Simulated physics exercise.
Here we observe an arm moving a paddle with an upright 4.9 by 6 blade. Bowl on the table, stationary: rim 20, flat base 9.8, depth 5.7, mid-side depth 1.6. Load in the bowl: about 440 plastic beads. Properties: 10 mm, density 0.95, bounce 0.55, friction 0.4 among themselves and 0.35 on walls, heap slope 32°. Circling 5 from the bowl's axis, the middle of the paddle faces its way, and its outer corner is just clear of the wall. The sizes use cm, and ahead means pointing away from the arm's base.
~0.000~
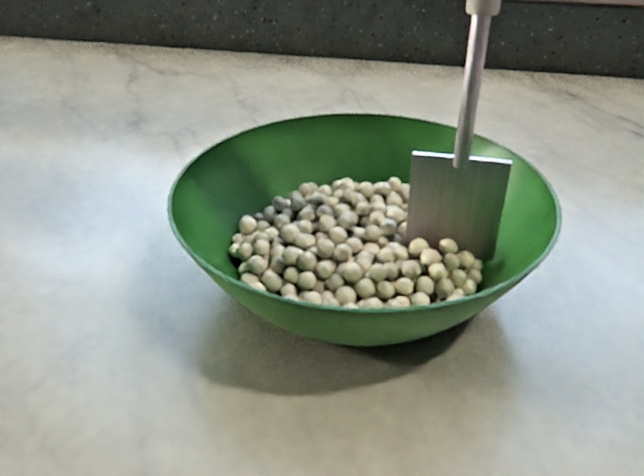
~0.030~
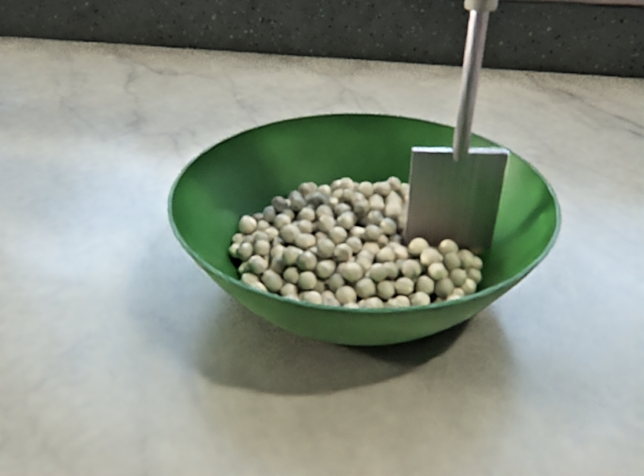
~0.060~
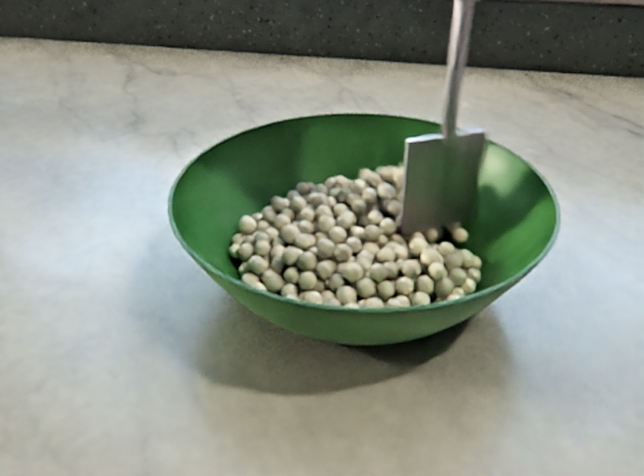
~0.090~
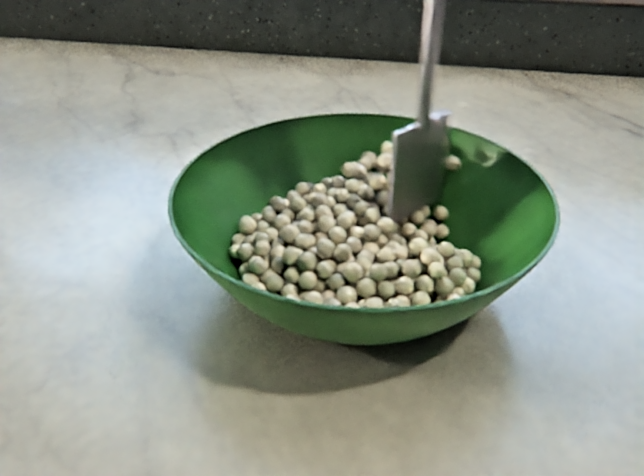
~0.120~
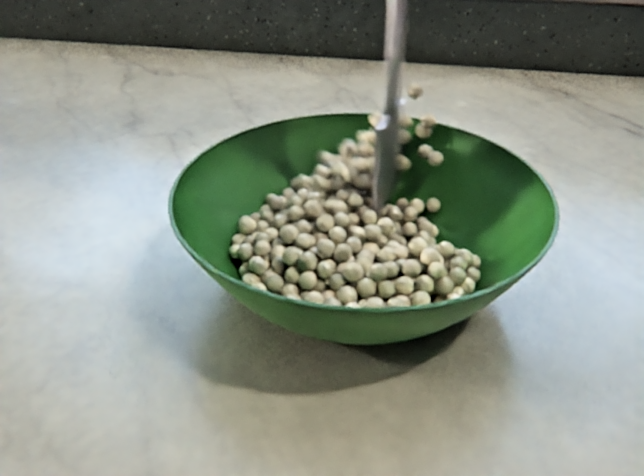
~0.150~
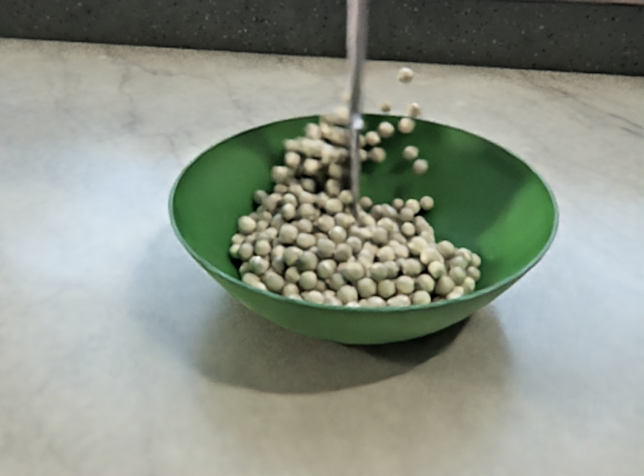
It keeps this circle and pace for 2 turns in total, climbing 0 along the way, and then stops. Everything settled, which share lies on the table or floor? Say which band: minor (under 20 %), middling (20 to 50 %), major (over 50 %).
Band: Middling.
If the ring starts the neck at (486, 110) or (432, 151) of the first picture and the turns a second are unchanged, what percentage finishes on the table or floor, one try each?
Close to 5 per cent for the first and close to 15 per cent for the second.
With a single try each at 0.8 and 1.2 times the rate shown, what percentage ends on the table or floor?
It would be some 25 and 40 percent respectively.
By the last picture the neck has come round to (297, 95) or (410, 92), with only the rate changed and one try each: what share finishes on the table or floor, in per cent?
About 50 per cent, then about 10 per cent.
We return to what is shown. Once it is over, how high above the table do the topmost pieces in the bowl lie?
4.5 cm or so.
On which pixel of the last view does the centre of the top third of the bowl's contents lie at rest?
Looks like roughly (416, 241) to me.
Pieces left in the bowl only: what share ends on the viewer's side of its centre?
I'd put it near 45 per cent.
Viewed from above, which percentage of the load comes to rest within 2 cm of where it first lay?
Something close to 15 percent, I'd say.
By 0.45 s, 343° round, highest piece 10 above the table; 373 in the bowl, 53 on the table or floor, 15 in flight or on the tool.
By 0.76 s, 224° round, highest piece 7 above the table; 328 in the bowl, 102 on the table or floor, 11 in flight or on the tool.
By 1.11 s, 0° round, highest piece 5 above the table; 306 in the bowl, 134 on the table or floor, 1 in flight or on the tool.
By 1.81 s, 0° round, highest piece 5 above the table; 306 in the bowl, 135 on the table or floor.
Final count, 306 in the bowl, 135 on the table or floor. That is 31 % on the table or floor.
